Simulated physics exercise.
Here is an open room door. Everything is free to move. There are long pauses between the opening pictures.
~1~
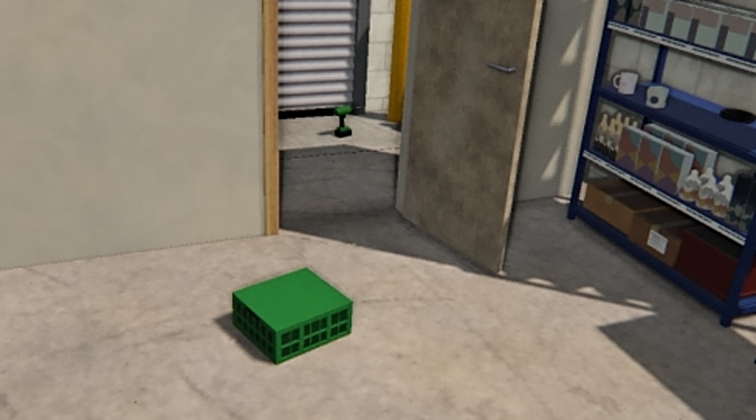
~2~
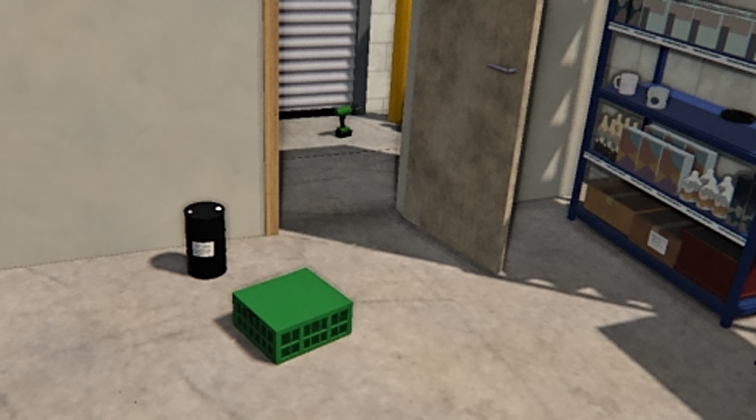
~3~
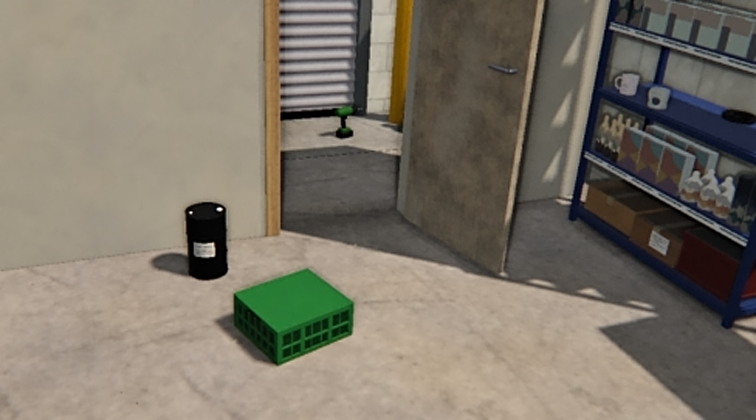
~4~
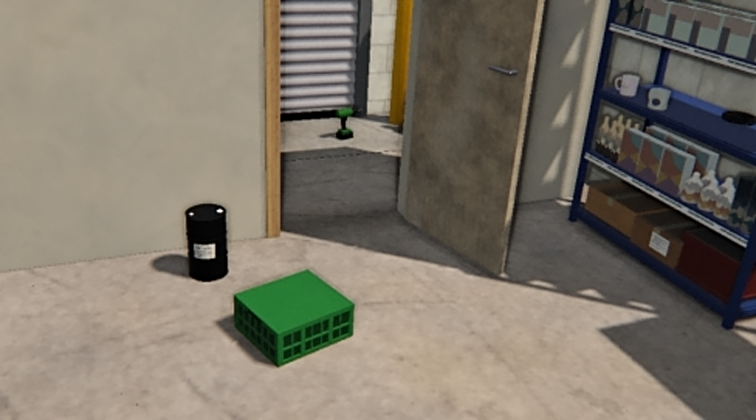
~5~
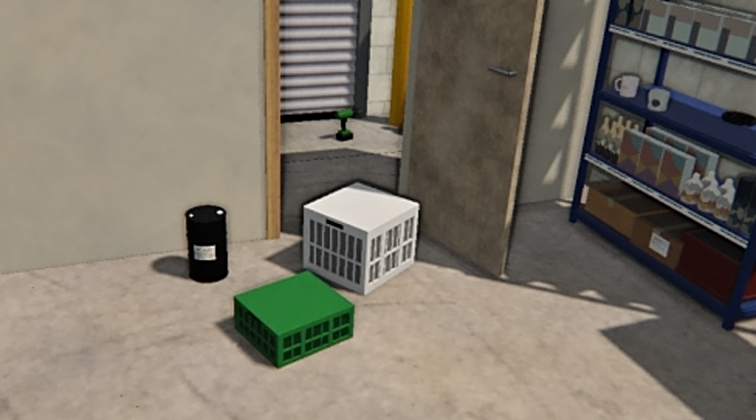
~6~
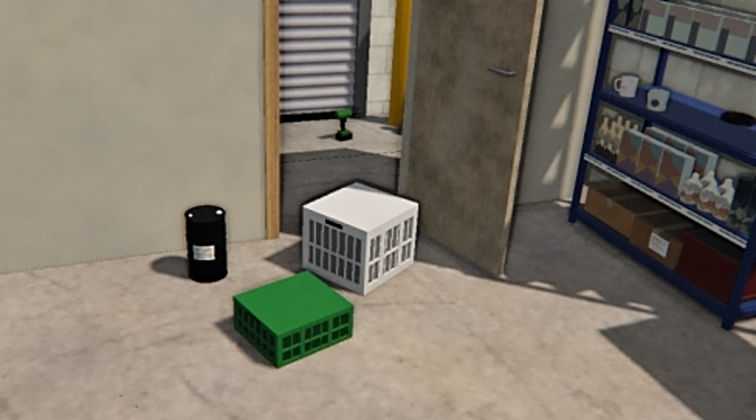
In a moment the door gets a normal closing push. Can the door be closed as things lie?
The door is blocked.
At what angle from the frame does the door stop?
Some 35° open.
Then, 0.60 s later than the last frame, door 72° open.
Then, 1.00 s later than the last frame, door 55° open; white chest moved a little near (333, 236).
Then, 1.40 s later than the last frame, door 41° open; white chest moved a little near (311, 233).
When it is over, door 34° open; moved from the start, white chest; the other 2 as before. End places, in pixels of the last picture, white chest near (295, 228).
